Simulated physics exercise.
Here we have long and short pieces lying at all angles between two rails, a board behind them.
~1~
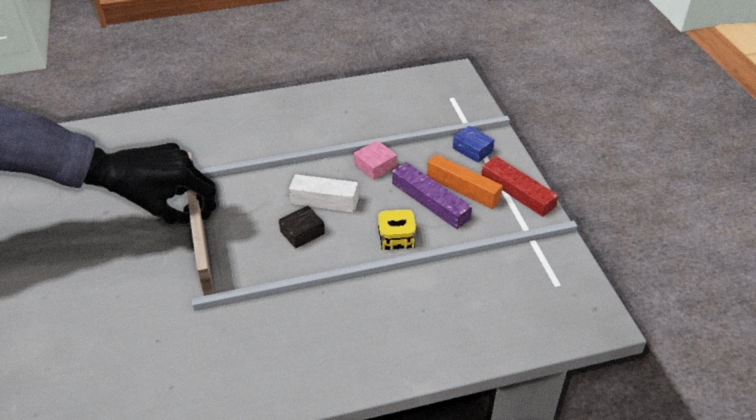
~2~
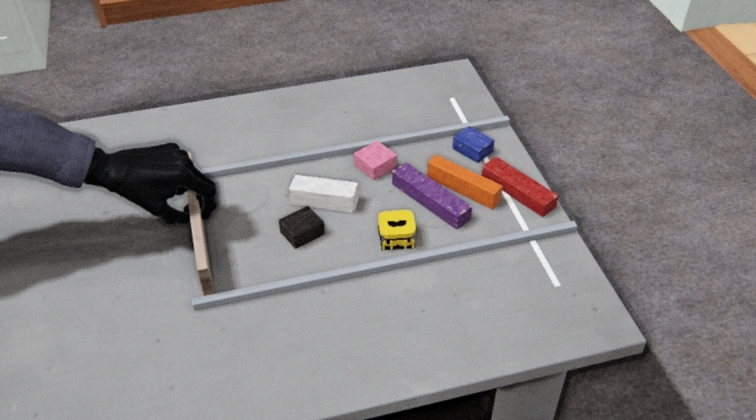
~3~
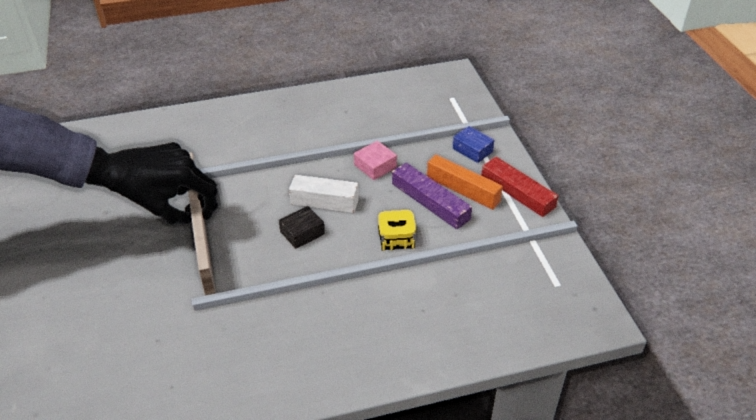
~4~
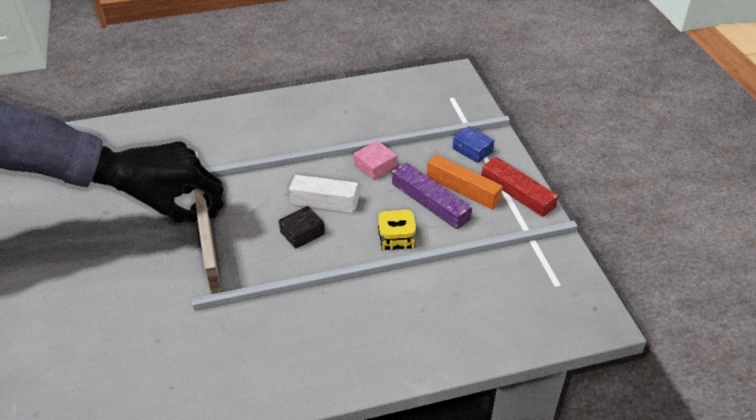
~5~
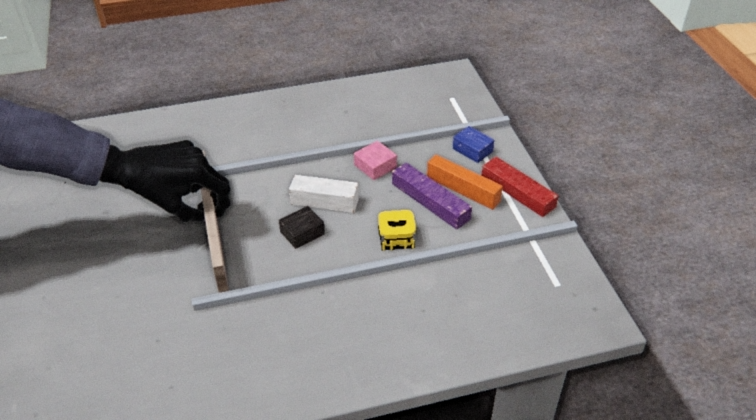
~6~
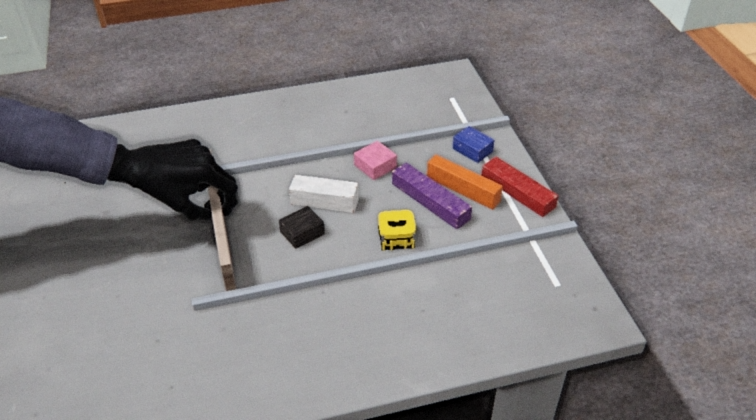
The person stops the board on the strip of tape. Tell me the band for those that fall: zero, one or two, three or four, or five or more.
The number that fall off is three or four.
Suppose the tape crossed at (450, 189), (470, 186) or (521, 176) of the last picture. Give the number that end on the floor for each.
The counts: 1, 1 and 6.
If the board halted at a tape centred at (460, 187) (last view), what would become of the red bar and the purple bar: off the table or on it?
The red bar is lost; the purple bar is kept.
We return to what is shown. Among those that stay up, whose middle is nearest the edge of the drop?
The white bar.
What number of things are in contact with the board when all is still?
The number is 4.
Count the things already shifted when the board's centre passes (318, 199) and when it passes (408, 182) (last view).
First 2, then 7.
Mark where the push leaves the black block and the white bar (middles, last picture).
Near (525, 190) and (522, 162).
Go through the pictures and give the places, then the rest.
The first picture shows red bar (519, 186); blue block (473, 144); orange bar (464, 181); board (197, 222); tape (498, 180).
The second picture shows blue block (473, 144); board (197, 222).
The third picture shows orange bar (464, 181); pink block (376, 160).
The fourth picture shows red bar (519, 186); purple bar (431, 195).
The fifth picture shows blue block (473, 144); white bar (324, 194).
The sixth picture shows red bar (519, 186); blue block (473, 144); orange bar (464, 181); board (218, 218); tape (498, 180).
Early on, none off yet; red bar at rest near (519, 186); blue block at rest near (473, 144); orange bar at rest near (464, 181).
Finally, the number that fall off is three or four; lost, purple bar, orange bar, blue block and red bar.
